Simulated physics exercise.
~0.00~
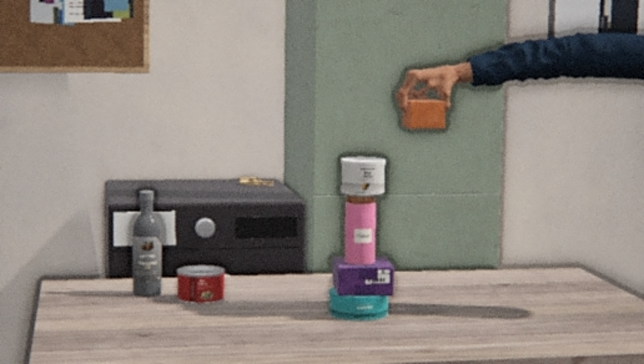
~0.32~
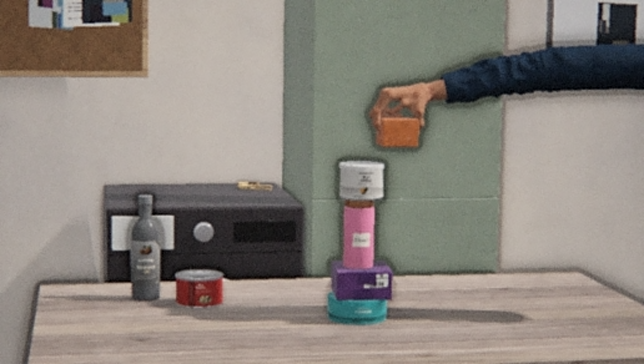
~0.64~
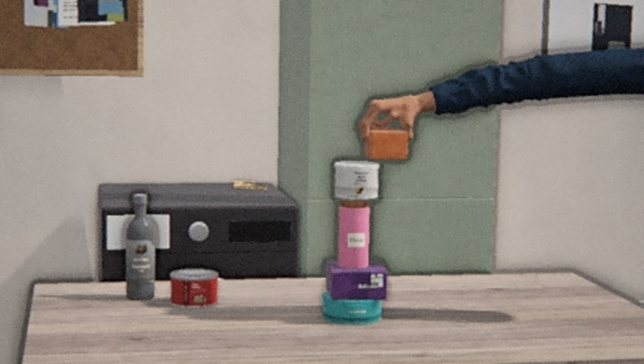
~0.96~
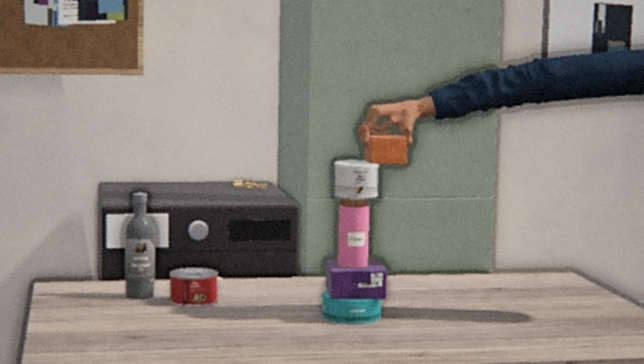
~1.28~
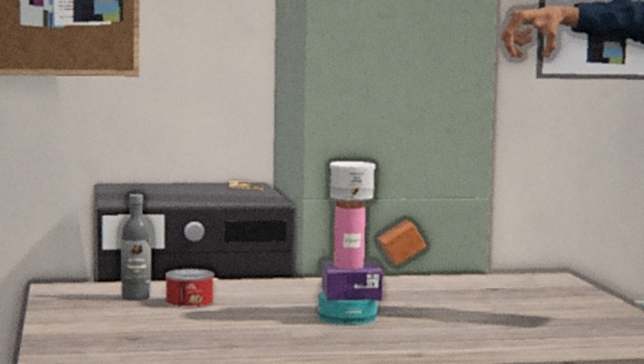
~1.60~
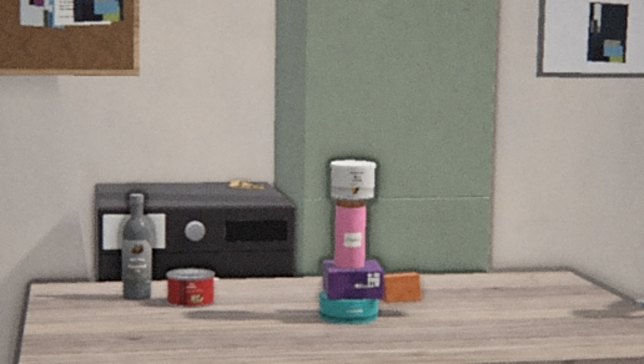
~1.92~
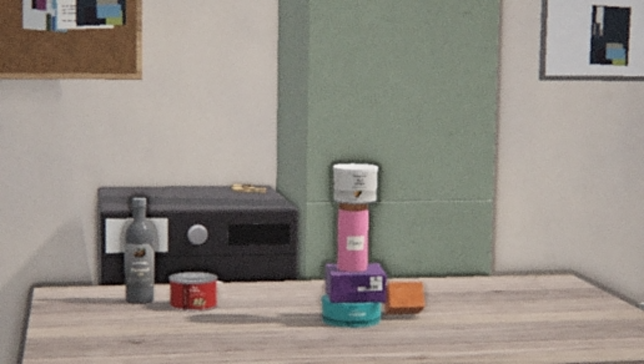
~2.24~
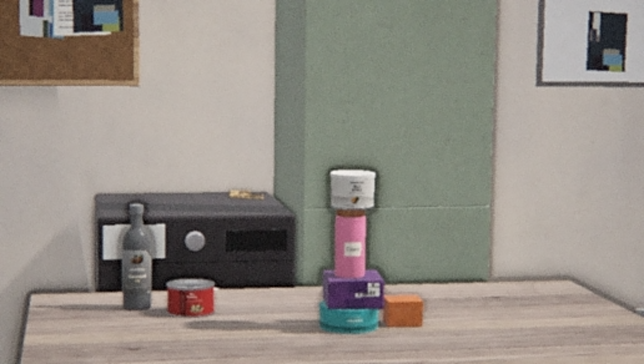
To begin with, a stack stands on a wooden table, with a turquoise tub at the bottom, then a purple box, a pink jar and a white tub on top, while a grey bottle and a red tub sit to the left. A hand reaching in from the right carries an orange block leftward and down to the top of the stack. The hand lets go and draws back, and the block drops off the right side, tilting as it falls. It lands on the table beside the turquoise tub and comes to lie there, while the original stack remains standing.
